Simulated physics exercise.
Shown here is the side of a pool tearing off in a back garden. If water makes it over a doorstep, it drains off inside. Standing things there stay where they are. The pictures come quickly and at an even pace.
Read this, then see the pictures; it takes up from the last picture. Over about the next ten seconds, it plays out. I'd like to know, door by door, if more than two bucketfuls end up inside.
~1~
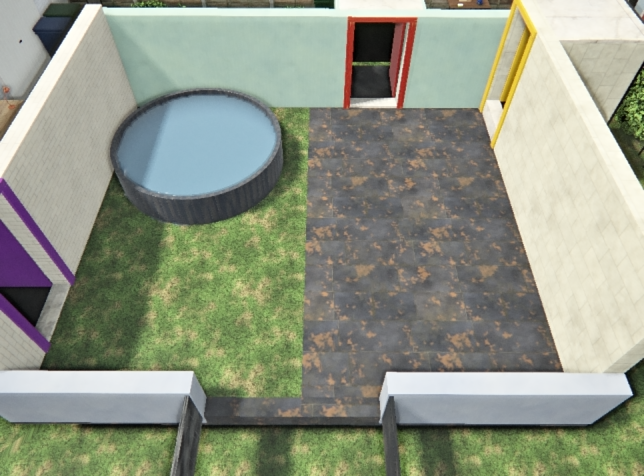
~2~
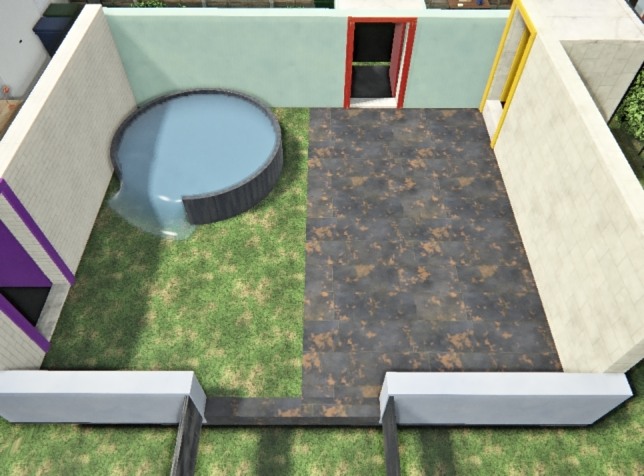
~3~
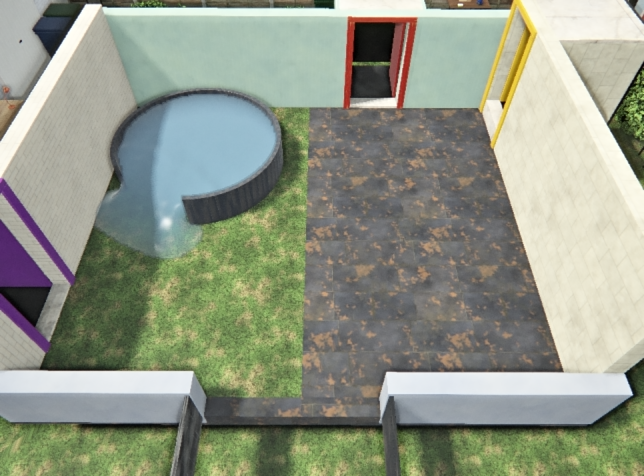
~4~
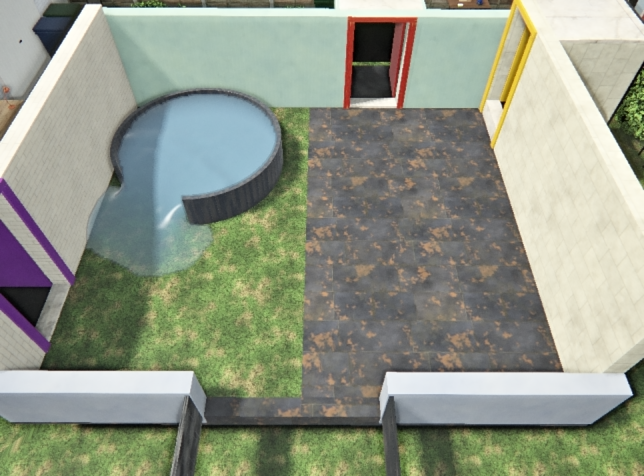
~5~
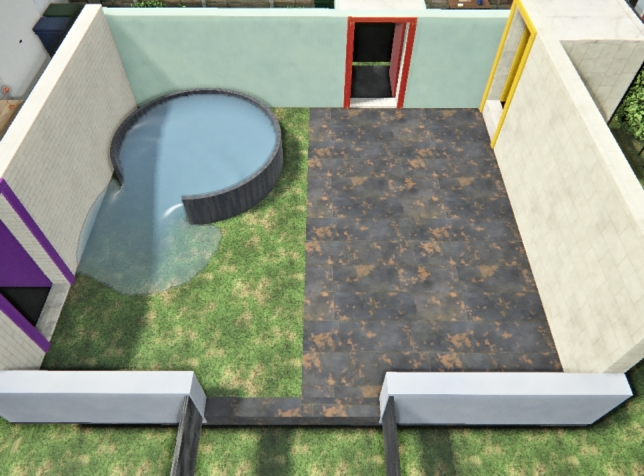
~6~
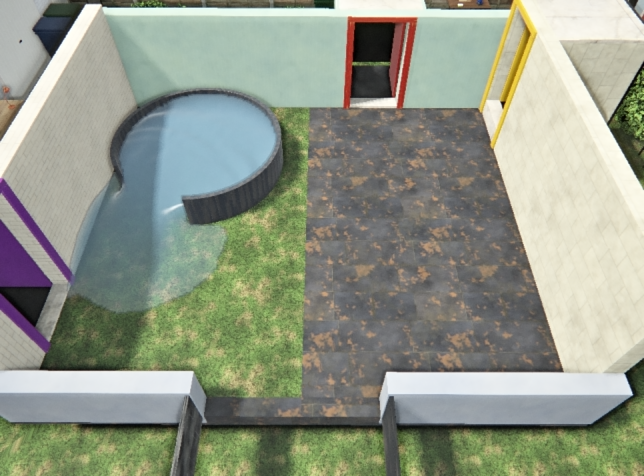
Here it is: The red door lets in two bucketfuls or fewer, the purple door lets in more than two bucketfuls, the yellow door lets in two bucketfuls or fewer.
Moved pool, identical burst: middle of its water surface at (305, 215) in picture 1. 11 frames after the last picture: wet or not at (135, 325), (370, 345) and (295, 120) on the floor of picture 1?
Point by point: Swamped; still bare; still bare.
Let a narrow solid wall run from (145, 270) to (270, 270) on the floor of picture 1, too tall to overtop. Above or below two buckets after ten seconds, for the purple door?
My answer is that the purple door gets past the mark.
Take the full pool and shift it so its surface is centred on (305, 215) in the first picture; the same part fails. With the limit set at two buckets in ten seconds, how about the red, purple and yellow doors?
In short, red door comes in lower; purple door surpasses the cutoff; and yellow door comes in lower.
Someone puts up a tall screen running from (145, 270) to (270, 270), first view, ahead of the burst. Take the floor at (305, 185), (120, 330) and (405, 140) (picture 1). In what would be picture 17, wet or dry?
The first spot is untouched, the second swamped, the third untouched.
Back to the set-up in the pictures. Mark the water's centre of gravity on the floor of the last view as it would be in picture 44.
The spot I would choose is (217, 241).
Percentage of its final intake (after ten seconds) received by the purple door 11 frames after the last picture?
That comes out to 15 per cent by my count.
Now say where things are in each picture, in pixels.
In the first frame, the round pool at (198, 141) is whole and still.
In the second frame, the front is at (185, 235), out from the gap at (149, 206).
In the third frame, the front is at (182, 251), out from the gap at (149, 207).
In the fourth frame, water pours out at (150, 208) and has run to (183, 265).
In the fifth frame, water pours out at (150, 208) and has run to (148, 289).
In the sixth frame, the front is at (69, 293), out from the gap at (149, 207).
A moment on, water covers 15 % of the floor; the red door not reached, the purple door under two buckets in, the yellow door not reached.
Next, water covers 20 % of the floor; the red door not reached, the purple door over two buckets in, the yellow door not reached.
Then, water covers 35 % of the floor; the red door not reached, the purple door far over two buckets in, the yellow door not reached.
Later, water covers 70 % of the floor; the red door not reached, the purple door far over two buckets in, the yellow door not reached.
In the end, water covers 90 % of the floor; the red door not reached, the purple door far over two buckets in, the yellow door wet at the sill, nothing in.
